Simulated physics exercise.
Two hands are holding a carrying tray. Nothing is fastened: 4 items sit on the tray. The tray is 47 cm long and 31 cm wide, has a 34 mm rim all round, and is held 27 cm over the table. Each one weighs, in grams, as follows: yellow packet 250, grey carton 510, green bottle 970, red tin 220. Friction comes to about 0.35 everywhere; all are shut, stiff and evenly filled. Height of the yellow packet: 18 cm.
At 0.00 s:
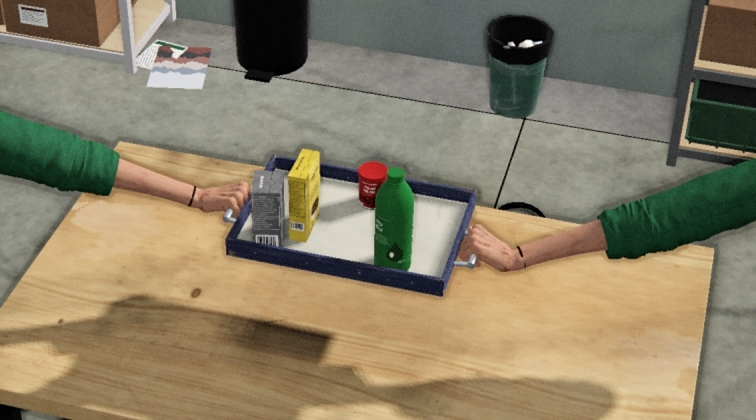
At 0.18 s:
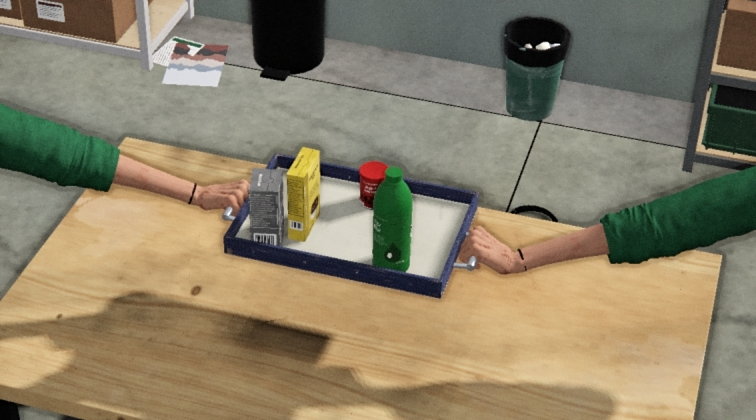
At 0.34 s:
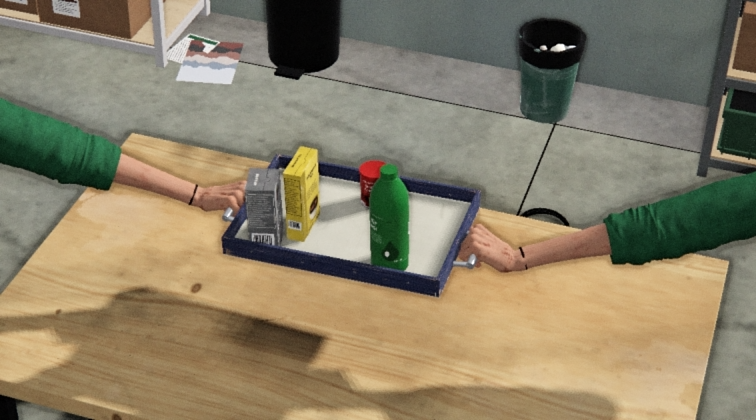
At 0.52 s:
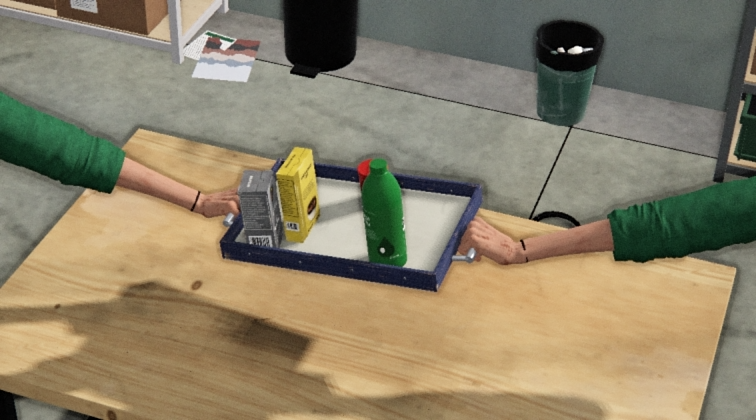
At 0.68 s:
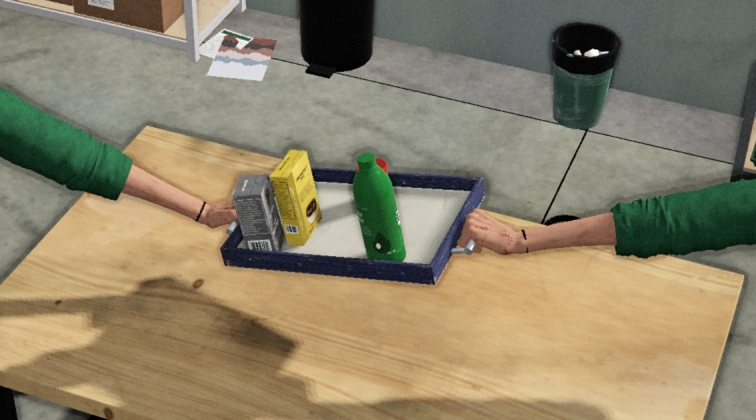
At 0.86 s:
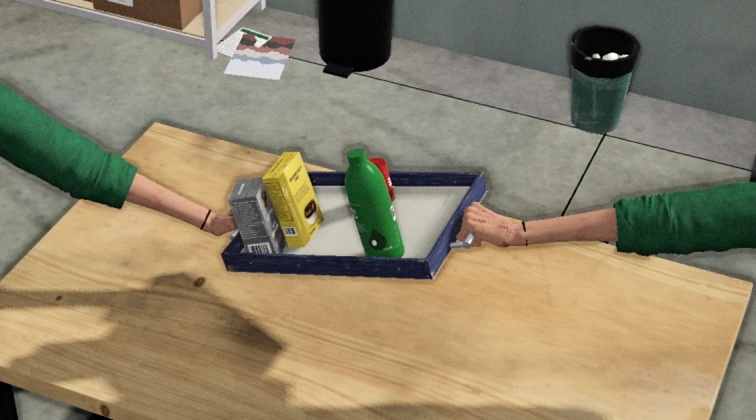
Above a wooden table, two hands held a blue-rimmed tray carrying a yellow packet, grey carton, green bottle and red tin, then gradually tilted it left edge down, and the items leaned left with it.
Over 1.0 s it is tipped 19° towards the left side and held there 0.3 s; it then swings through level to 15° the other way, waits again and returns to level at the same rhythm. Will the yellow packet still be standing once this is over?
Tipped.
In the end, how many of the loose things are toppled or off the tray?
1.
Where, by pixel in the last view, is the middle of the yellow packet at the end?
Around pixel (395, 231).
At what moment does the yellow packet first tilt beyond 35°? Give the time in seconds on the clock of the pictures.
Time: Approximately 2.2 s.
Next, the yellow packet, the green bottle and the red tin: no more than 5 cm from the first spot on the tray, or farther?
Here is how it goes: The yellow packet moves off; next, the green bottle remains near its start; last, the red tin remains near its start.
Around 1.76 s, tray tilted 10°, left edge down; yellow packet tipped 14° against what carries it near (287, 193); grey carton shifted 3 cm.
Around 2.26 s, tray tilted 14°, right edge down; yellow packet tipped 44° against what carries it near (342, 198); grey carton shifted 3 cm.
Around 2.56 s, tray tilted 15°, right edge down; yellow packet on its side near (386, 236); grey carton shifted 3 cm.
Finally (4.1 s), on their side or leaning hard on the tray, yellow packet; the other 3 still in place (within 5 cm). In the last view, yellow packet near (395, 231).
